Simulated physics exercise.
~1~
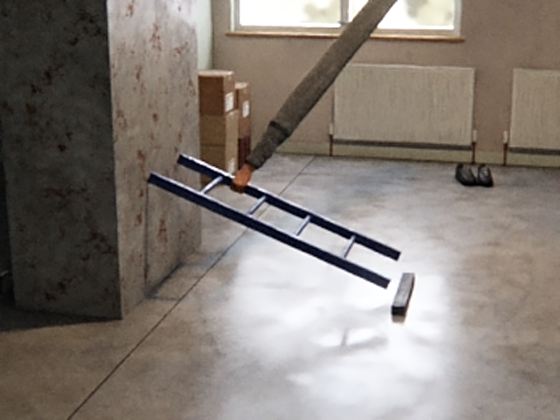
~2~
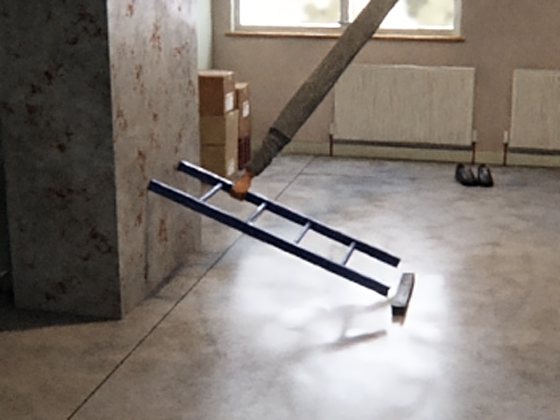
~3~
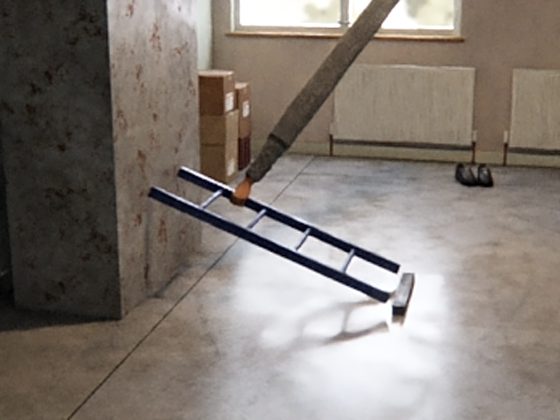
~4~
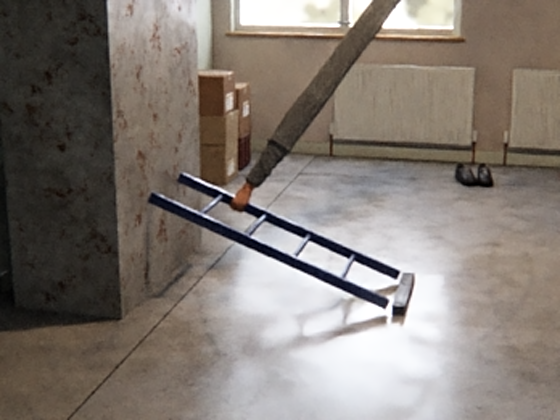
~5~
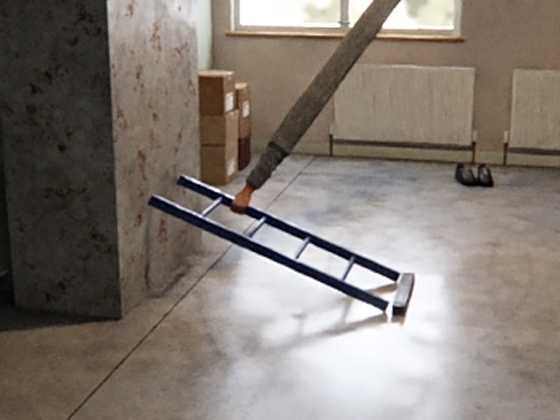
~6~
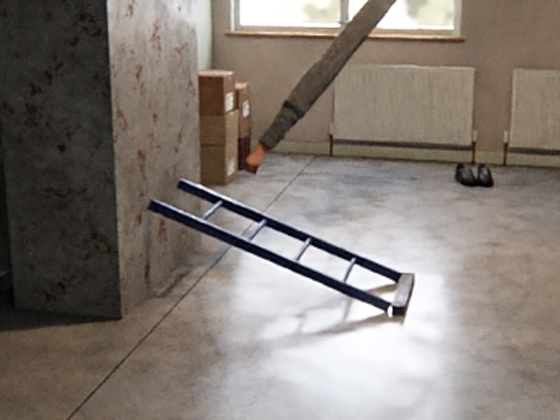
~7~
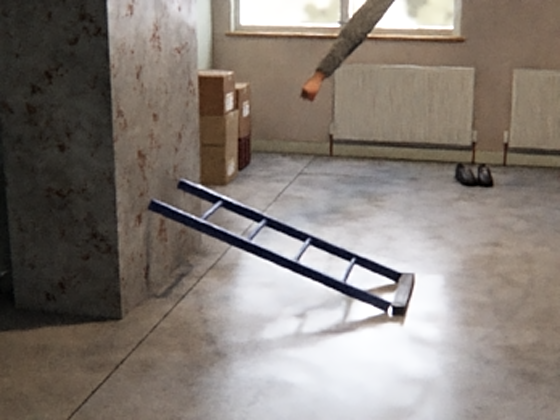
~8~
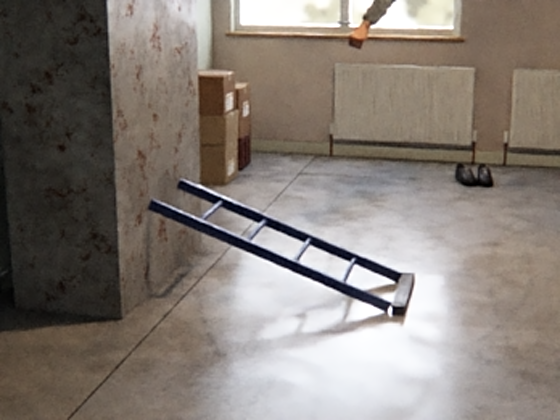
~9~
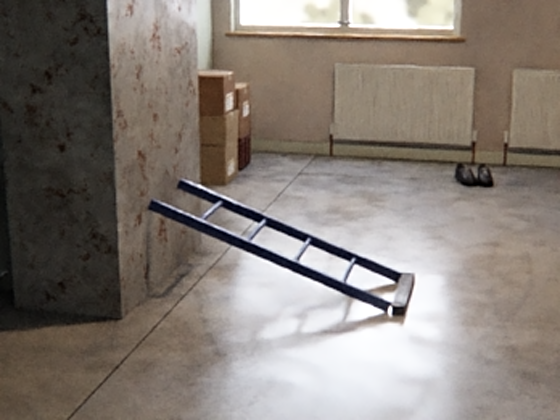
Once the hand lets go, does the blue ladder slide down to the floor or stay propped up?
The blue ladder stays propped up. It holds its place after the hand has let go and drawn away.
